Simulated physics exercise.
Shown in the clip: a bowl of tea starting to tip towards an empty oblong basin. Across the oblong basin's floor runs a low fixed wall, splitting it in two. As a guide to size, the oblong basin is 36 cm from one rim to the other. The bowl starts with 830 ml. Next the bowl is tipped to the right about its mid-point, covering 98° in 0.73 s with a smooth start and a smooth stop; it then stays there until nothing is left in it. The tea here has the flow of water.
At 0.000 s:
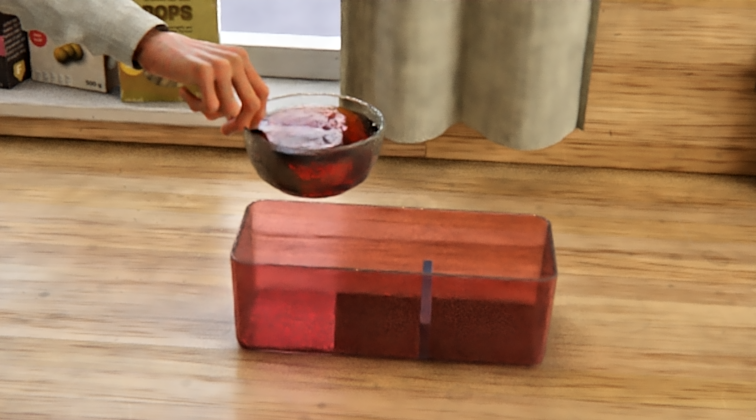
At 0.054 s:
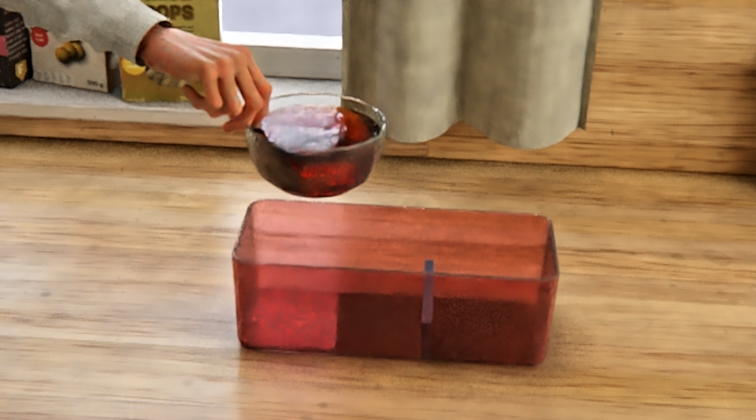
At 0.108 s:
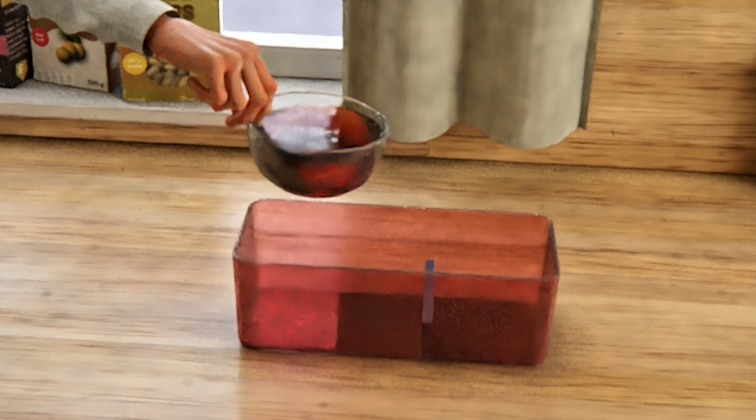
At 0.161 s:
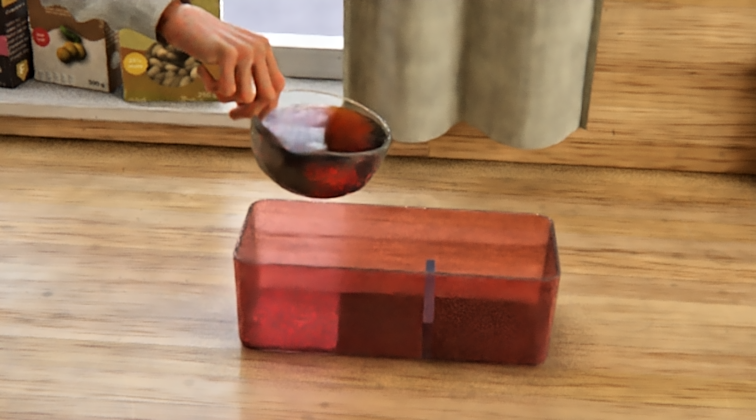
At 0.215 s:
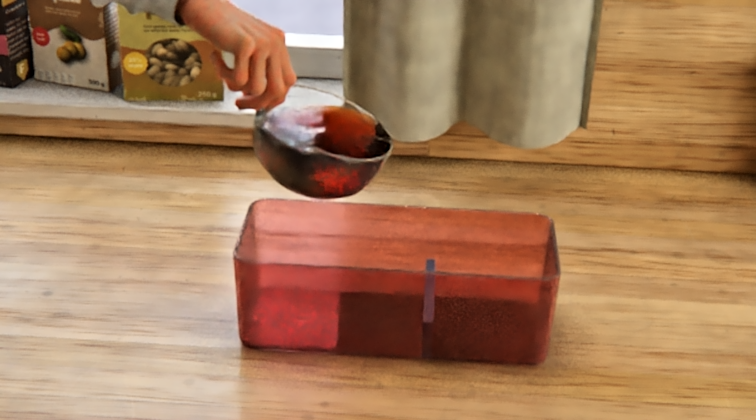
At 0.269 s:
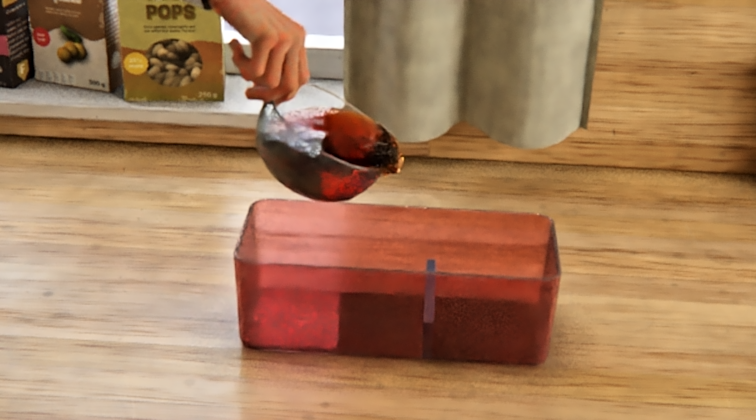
A hand tilting a glass bowl of dark reddish tea rightwards above a divided red oblong basin, the liquid reaching the rim.
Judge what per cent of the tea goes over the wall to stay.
44 percent, roughly.
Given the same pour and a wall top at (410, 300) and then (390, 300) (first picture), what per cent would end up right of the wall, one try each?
60 % and 75 %.
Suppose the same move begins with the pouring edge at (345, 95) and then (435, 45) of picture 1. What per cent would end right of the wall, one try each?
Try 1: 10 %; try 2: 85 %.
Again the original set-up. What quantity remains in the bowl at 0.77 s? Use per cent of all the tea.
Share remaining: Approx. 3 %.
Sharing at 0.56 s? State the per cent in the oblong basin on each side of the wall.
Around 18 percent on the left and 30 on the right.
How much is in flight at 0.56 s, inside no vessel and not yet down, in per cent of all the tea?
28 %.
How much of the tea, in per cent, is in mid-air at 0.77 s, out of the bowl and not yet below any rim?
Near 4 percent.
After 0.56 s the tilt is 85° and 23 per cent is still to pour, 17 is left of the wall and 31 right of it.
After 0.77 s the tilt is 98° and 3 per cent is still to pour, 50 is left of the wall and 44 right of it.
After 0.99 s the tilt is 98° and 0 per cent is still to pour, 54 is left of the wall and 43 right of it.
After 1.23 s the tilt is 98° and 0 per cent is still to pour, 55 is left of the wall and 44 right of it.
In the end 55 per cent lies left of the wall, 44 right of it and 2 outside.
